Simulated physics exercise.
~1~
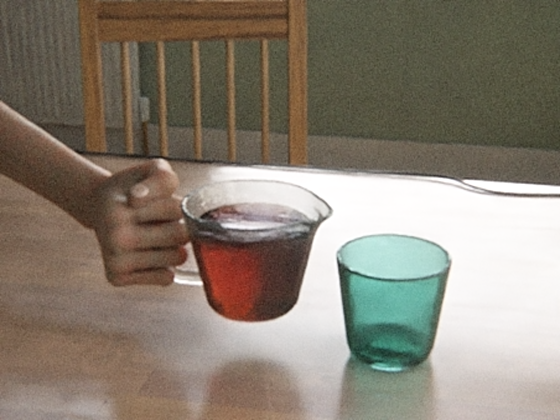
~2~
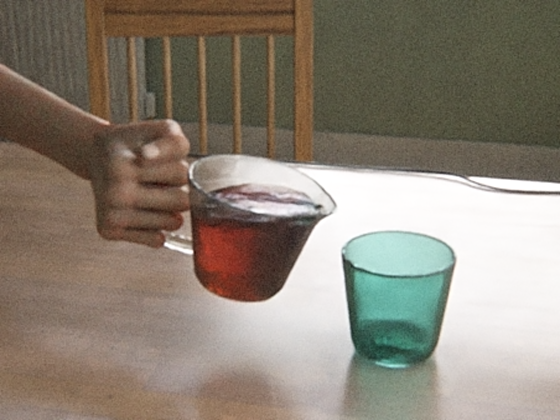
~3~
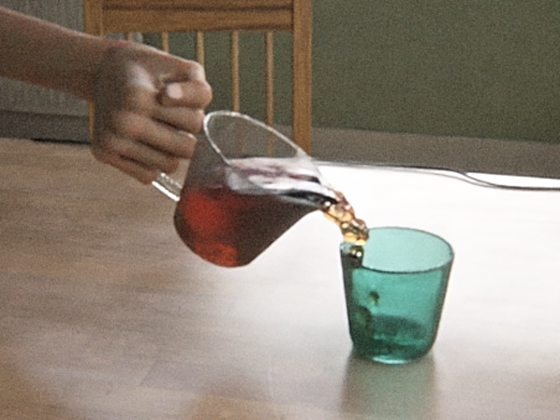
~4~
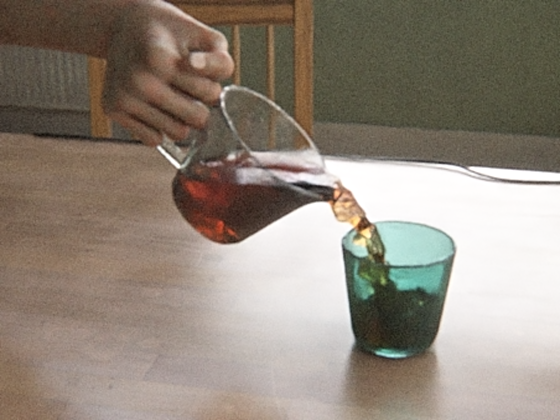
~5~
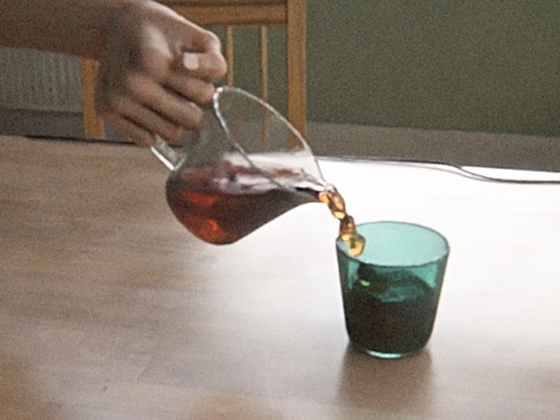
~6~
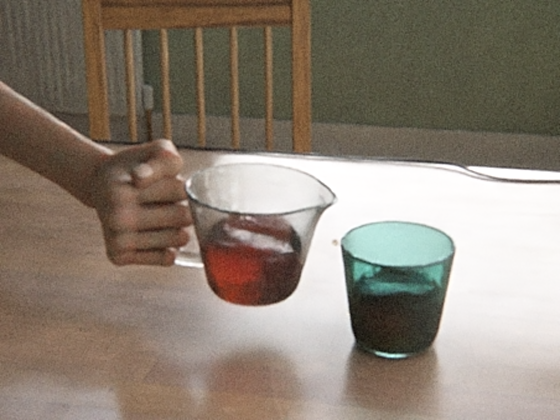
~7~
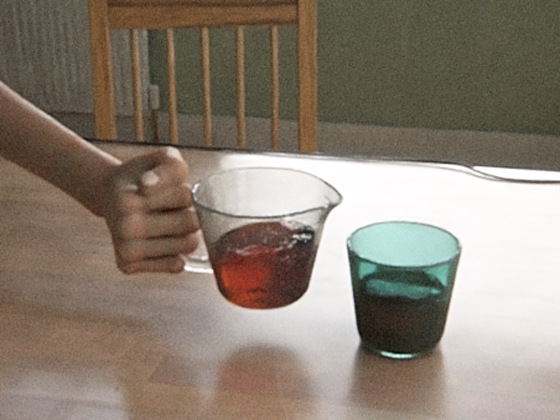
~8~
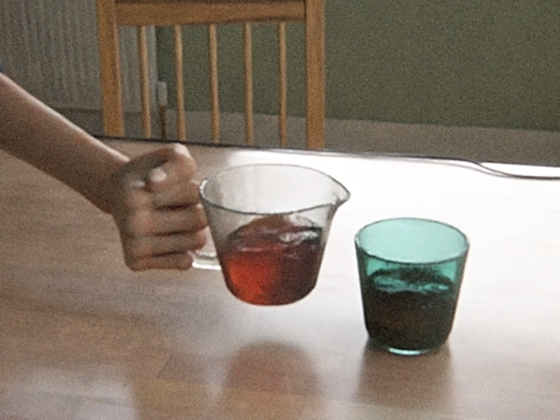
A hand grips the handle of a clear, flared glass jug of reddish-brown tea, holding it just above a pale wooden table beside an empty green tumbler. The view looks slightly down across the table, with a wooden chair, a green wall and a dark cable behind, and it sways a little. The hand lifts the jug and tips it gradually to the right until tea runs from its lip into the tumbler. It holds the tilt while the tumbler fills further, then lowers and levels the jug. At the end, the tumbler is partly full, and tea remains in the jug, still held at left.
